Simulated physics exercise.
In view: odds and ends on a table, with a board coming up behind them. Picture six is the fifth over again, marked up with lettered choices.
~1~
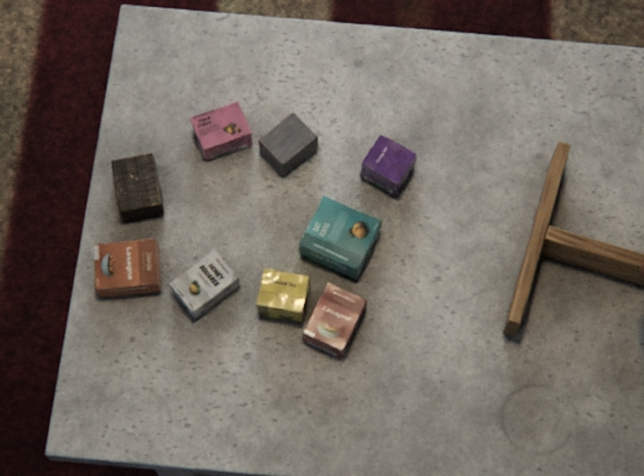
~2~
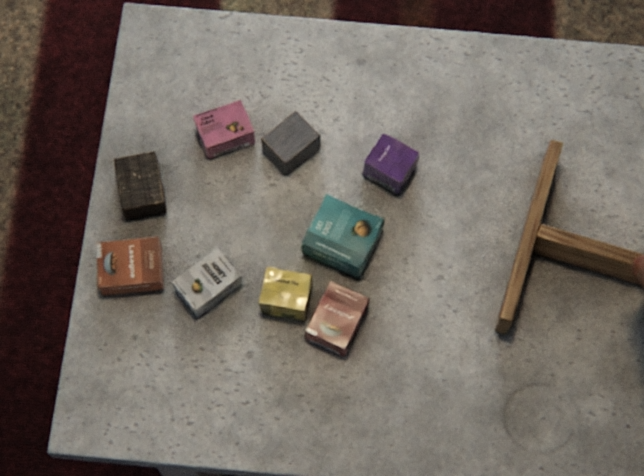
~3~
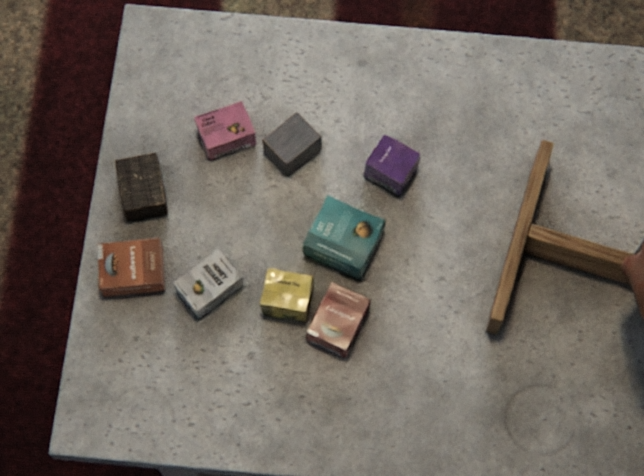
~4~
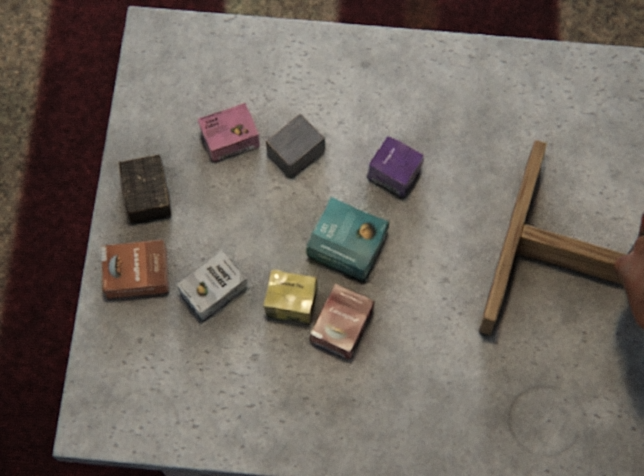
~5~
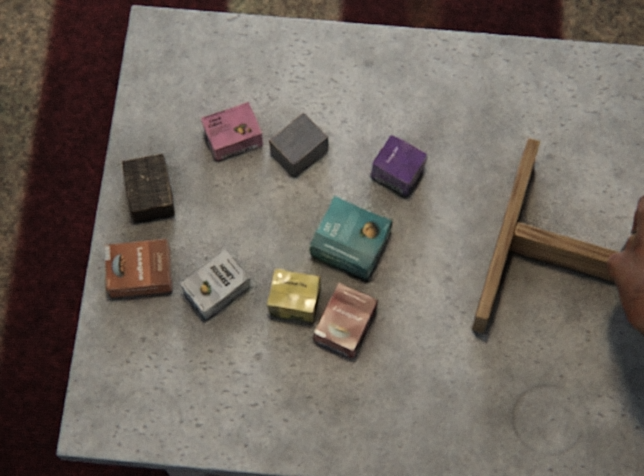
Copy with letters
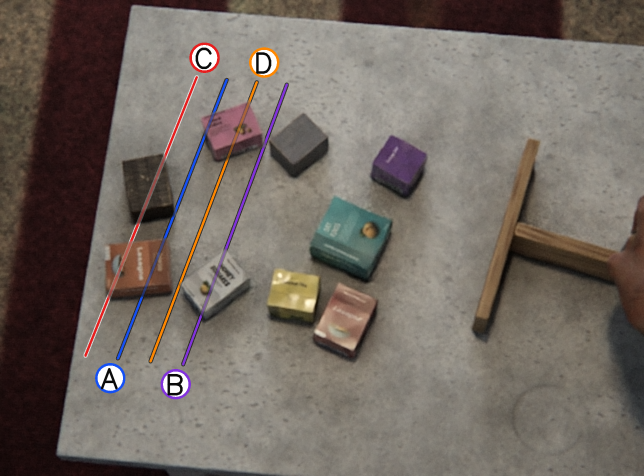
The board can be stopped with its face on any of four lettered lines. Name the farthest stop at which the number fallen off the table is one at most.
At B, and not beyond.
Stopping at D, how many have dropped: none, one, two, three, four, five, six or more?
By then, two.
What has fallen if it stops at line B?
The orange packet.
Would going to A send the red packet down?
By then, no.
On the marked copy, A at (174, 213); B at (237, 218); C at (143, 210); D at (206, 216).
Taking B. A third of the way, board (411, 218); black block (149, 188); orange packet (139, 269).
Two thirds of the way, board (314, 210); orange packet (122, 262); white packet (169, 283).
When it is over, board (240, 203); orange packet over the edge; white packet (97, 274); one fallen.
As for the rest, A drops five; C drops six; D drops two.
